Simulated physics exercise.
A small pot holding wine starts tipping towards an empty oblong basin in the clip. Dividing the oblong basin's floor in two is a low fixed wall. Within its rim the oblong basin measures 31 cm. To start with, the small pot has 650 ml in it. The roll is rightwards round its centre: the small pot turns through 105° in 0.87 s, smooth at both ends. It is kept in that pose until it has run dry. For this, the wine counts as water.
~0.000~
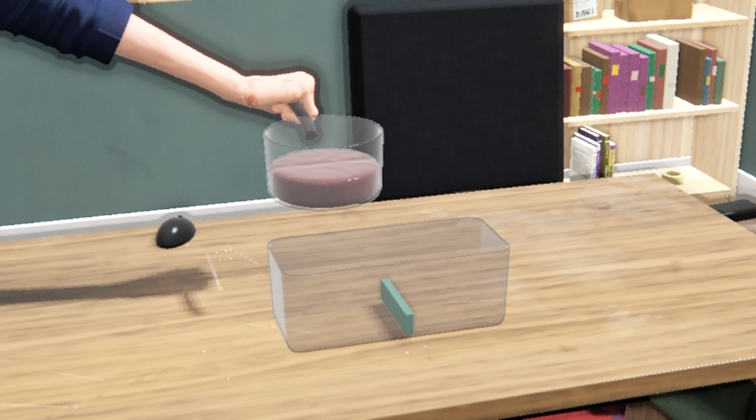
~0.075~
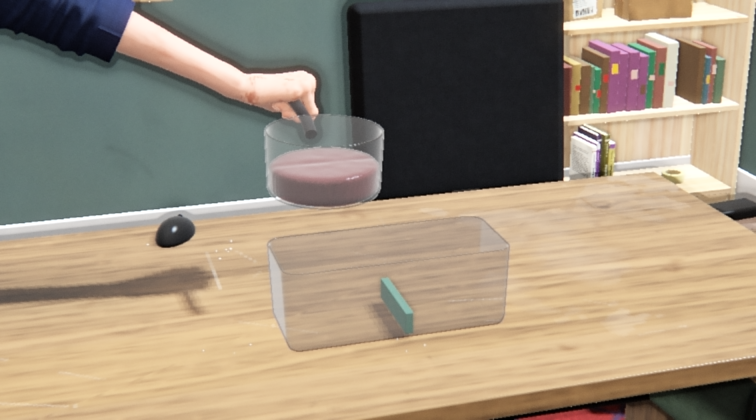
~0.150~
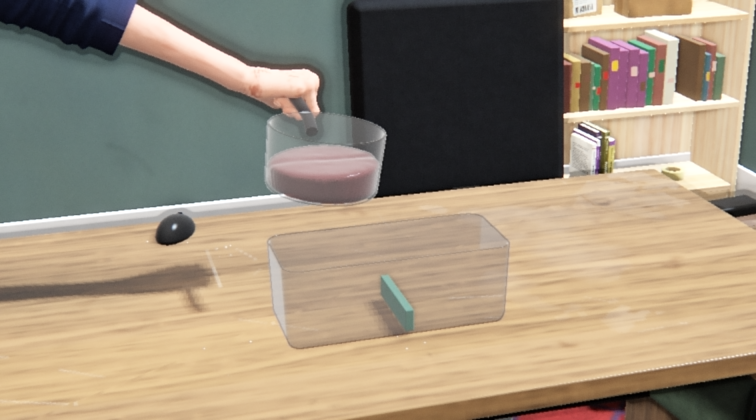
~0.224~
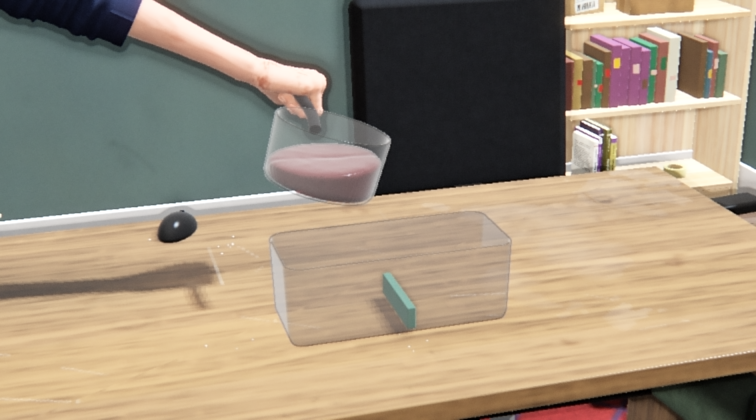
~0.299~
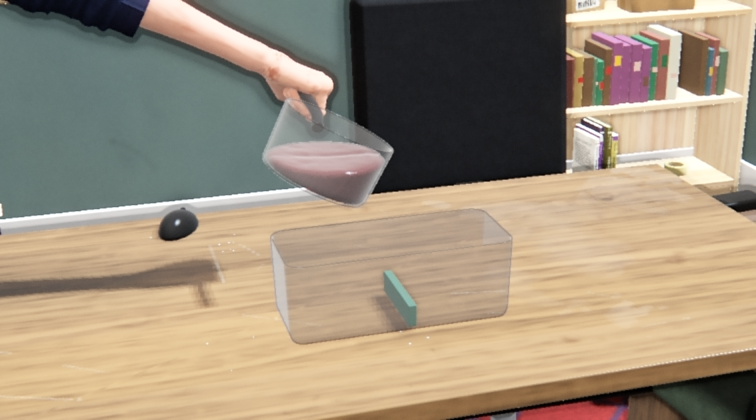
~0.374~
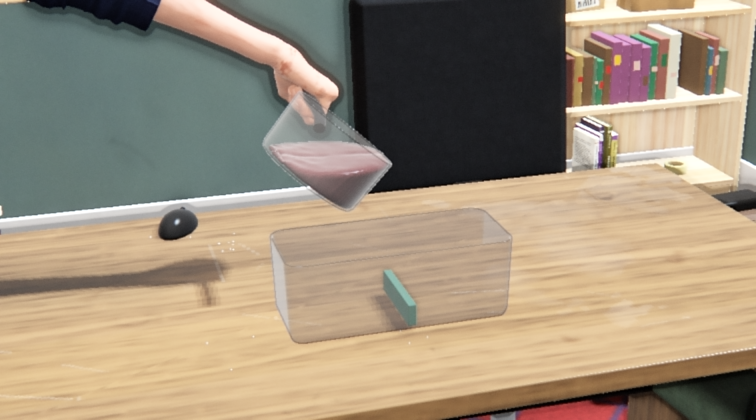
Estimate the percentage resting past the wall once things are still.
I would say roughly 64 percent.
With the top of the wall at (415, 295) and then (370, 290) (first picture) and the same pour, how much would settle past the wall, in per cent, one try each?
30 per cent first, 95 per cent second.
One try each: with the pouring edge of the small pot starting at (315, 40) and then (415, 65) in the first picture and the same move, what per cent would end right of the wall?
Try 1: Approx. 10 %; try 2: Approx. 80 %.
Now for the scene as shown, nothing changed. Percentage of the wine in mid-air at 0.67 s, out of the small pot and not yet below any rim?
I'd put it at about 28 percent.
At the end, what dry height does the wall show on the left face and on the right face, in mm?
About 20 mm left, about 8 mm right.
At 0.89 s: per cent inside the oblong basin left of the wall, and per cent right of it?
Around 24 on the left and around 58 on the right.
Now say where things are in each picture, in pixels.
In the first frame, it leans 0°; its right rim is at (380, 128); the wine meets the walls at (269, 169) and (376, 158); the oblong basin's rim runs from (275, 259) to (495, 234); the wall's top is at (397, 297).
In the second frame, it leans 2°; its right rim is at (380, 129); the wine meets the walls at (268, 168) and (375, 158).
In the third frame, it leans 8°; its right rim is at (383, 131); the wine meets the walls at (268, 165) and (375, 156).
In the fourth frame, it leans 16°; its right rim is at (387, 138); the wine meets the walls at (268, 161) and (378, 155).
In the fifth frame, it leans 28°; its right rim is at (389, 148); the wine meets the walls at (265, 156) and (382, 153).
In the sixth frame, it leans 41°; its right rim is at (387, 161); the wine meets the walls at (269, 149) and (386, 153).
By 0.67 s the tilt is 92° and 39 per cent is still to pour, 1 is left of the wall and 33 right of it.
By 0.89 s the tilt is 105° and 10 per cent is still to pour, 24 is left of the wall and 59 right of it.
By 1.12 s the tilt is 105° and 1 per cent is still to pour, 34 is left of the wall and 64 right of it.
By 1.37 s the tilt is 105° and 0 per cent is still to pour, 36 is left of the wall and 64 right of it.
At rest 35 per cent lies left of the wall, 64 right of it and 0 outside.
